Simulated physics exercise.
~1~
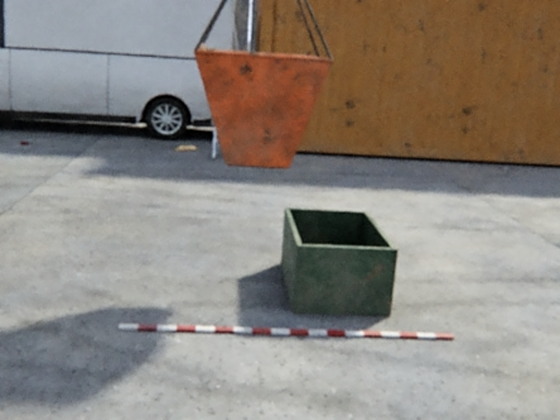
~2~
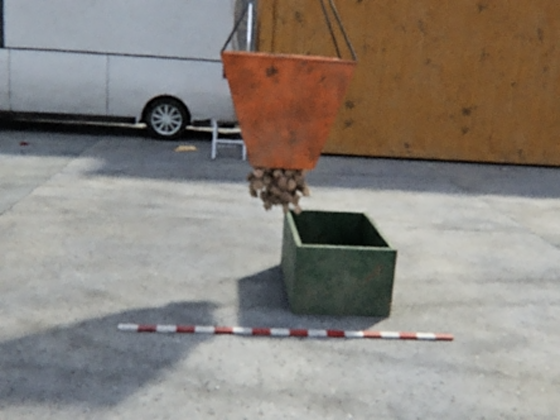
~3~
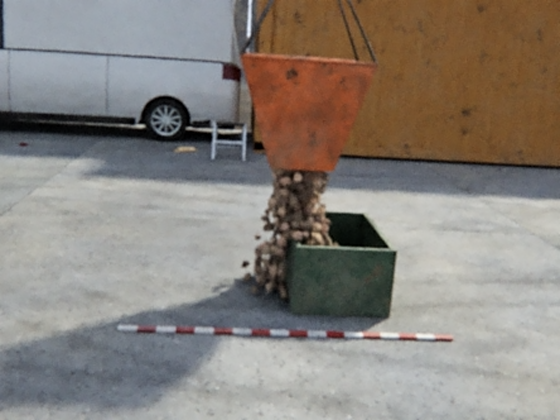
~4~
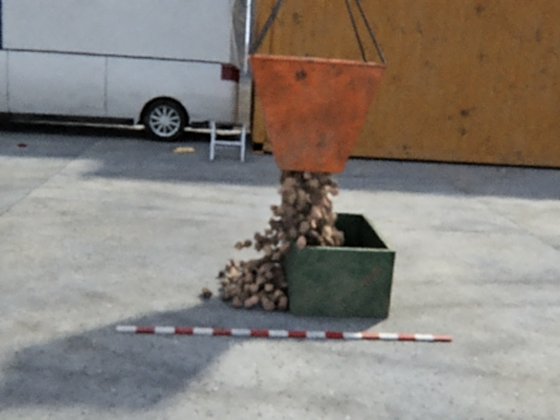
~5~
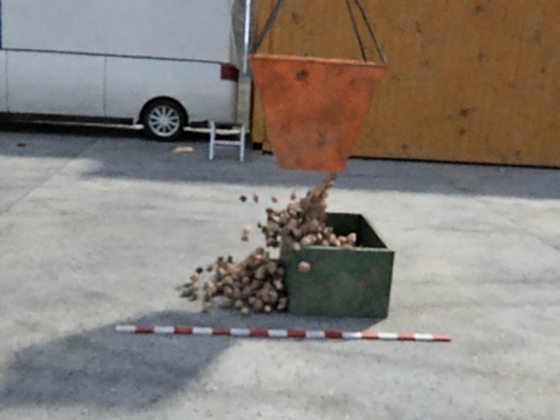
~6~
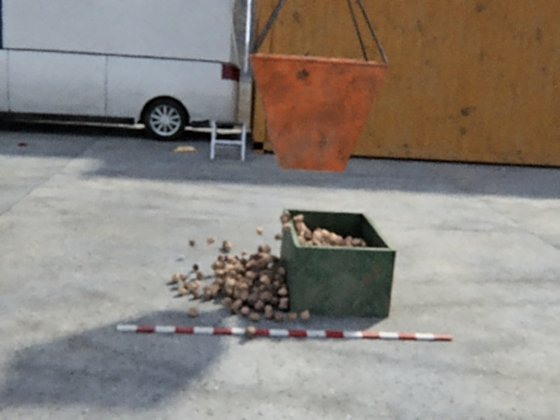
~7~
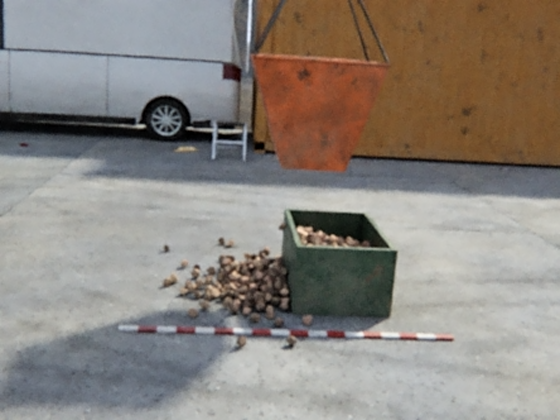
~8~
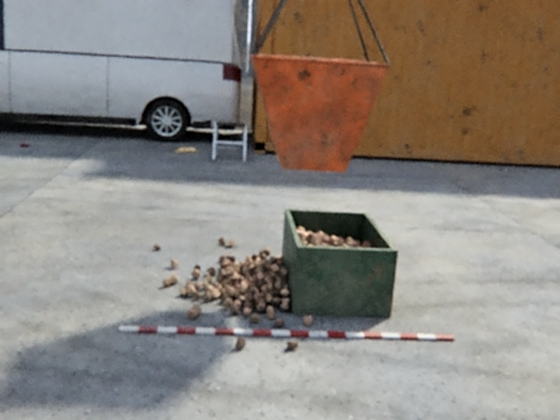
An orange hopper moved to the right above a paved yard and dropped a stream of brown stones from its bottom, some landing in the green bin and the rest spilling into a scattered pile on the ground to its left.
